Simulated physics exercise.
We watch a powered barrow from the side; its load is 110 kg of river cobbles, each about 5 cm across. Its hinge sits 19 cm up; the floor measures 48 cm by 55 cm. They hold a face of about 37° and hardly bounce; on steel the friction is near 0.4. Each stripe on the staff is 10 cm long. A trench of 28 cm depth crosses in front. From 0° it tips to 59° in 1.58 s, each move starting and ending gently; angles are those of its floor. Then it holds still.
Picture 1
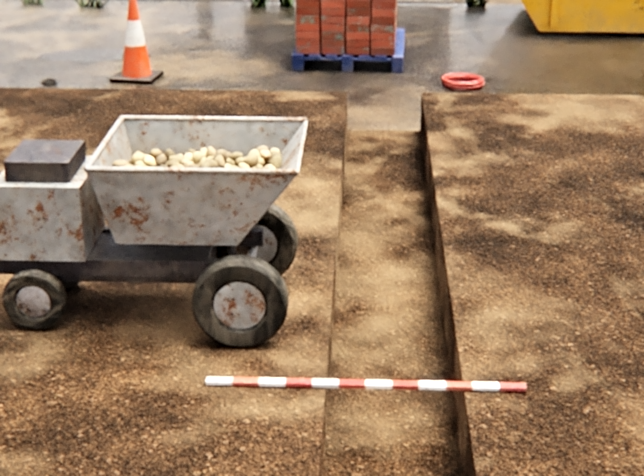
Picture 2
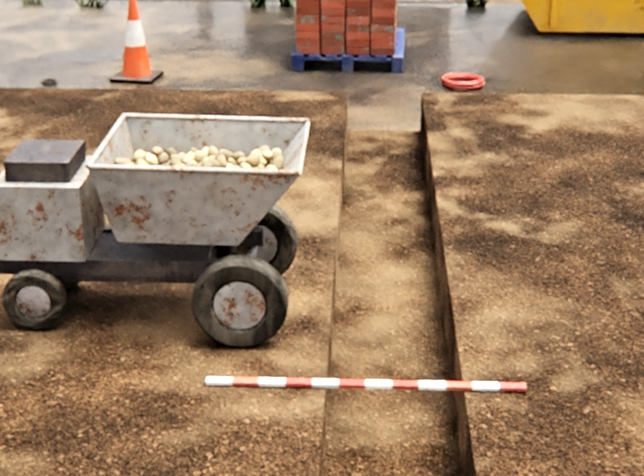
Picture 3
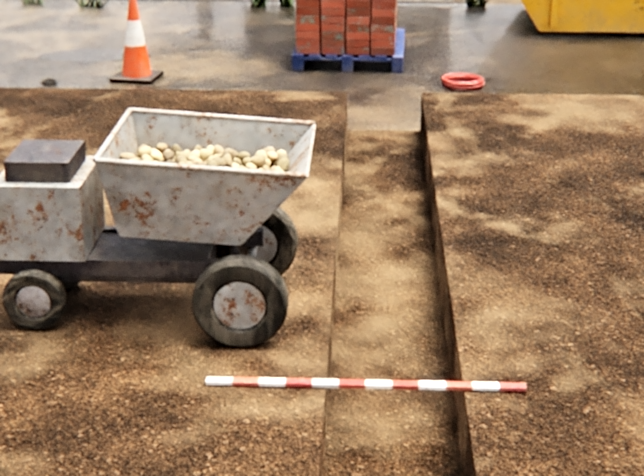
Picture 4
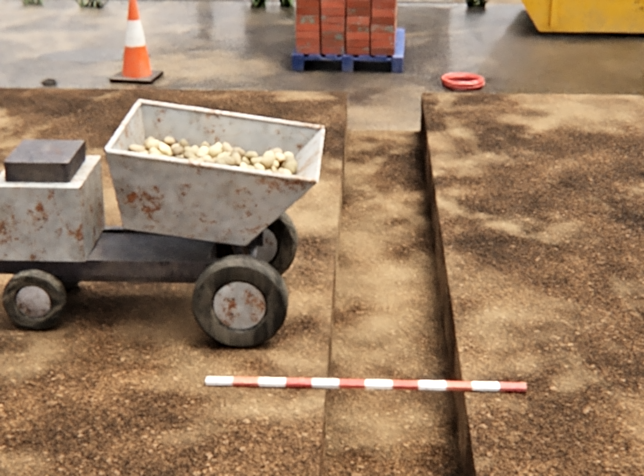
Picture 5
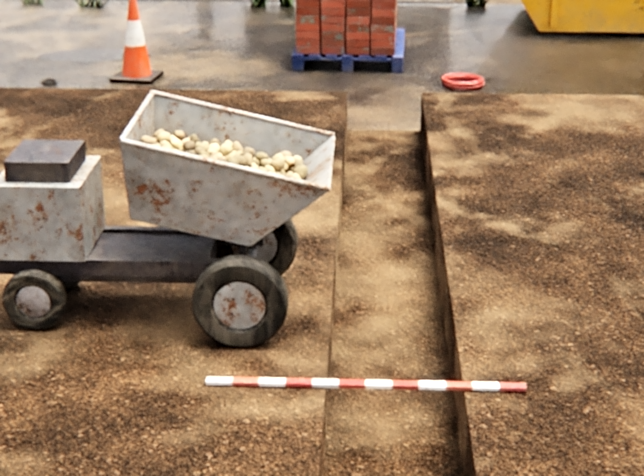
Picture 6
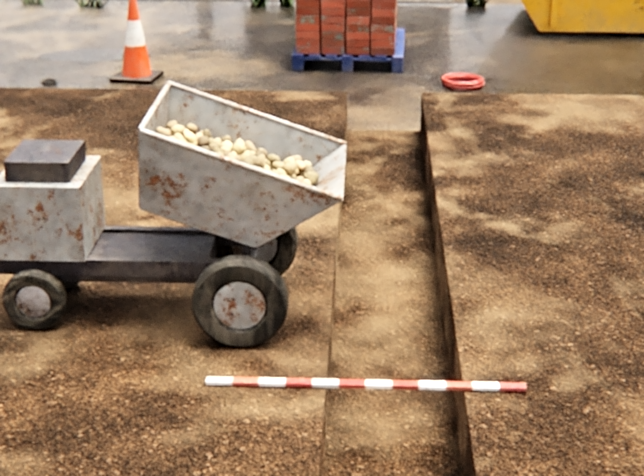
On a patch of brown earth beside wet paving, a rust-flecked grey powered barrow stands left of a shallow trench, its tray loaded with pale cobbles. The tray begins level, then tilts slowly and steadily rightward, its back end rising while the wheels and the striped staff stay still.
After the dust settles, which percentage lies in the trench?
Roughly 53 per cent ends in the trench.
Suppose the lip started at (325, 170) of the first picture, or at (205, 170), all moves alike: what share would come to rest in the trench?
Near 35 per cent from the first place, 50 from the second.
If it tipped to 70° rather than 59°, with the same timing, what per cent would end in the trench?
In that case some 90 per cent.
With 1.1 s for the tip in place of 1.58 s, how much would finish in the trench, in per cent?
It would be near 50 per cent.
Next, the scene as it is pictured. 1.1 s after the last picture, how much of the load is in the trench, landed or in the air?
About 5 per cent by then.
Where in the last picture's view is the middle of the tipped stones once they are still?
Near (416, 363).
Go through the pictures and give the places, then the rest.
Lip at (297, 172), floor tilted 0°, highest stones at (231, 159), in the first picture.
The tray is at 1°, its lip at (300, 173); the top of the load is at (208, 160), in the second picture.
Lip at (307, 176), floor tilted 4°, highest stones at (196, 157), in the third picture.
The tray is at 8°, its lip at (317, 182); the top of the load is at (190, 153), in the fourth picture.
Lip at (329, 189), floor tilted 13°, highest stones at (173, 147), in the fifth picture.
The tray is at 19°, its lip at (342, 199); the top of the load is at (178, 139), in the sixth picture.
Then, 0.6 s after the last picture the floor is at 50°, 100 % in the tray; the foremost stones are at (358, 237).
Then, 1.1 s after the last picture the floor is at 59°, 94 % in the tray, 6 % in the trench; the foremost stones are at (438, 330).
Then, 1.4 s after the last picture the floor is at 59°, 74 % in the tray, 25 % in the trench, 1 % past the trench; the foremost stones are at (487, 320).
Then, 3.4 s after the last picture the floor is at 59°, 45 % in the tray, 53 % in the trench, 2 % past the trench; the foremost stones are at (510, 326).
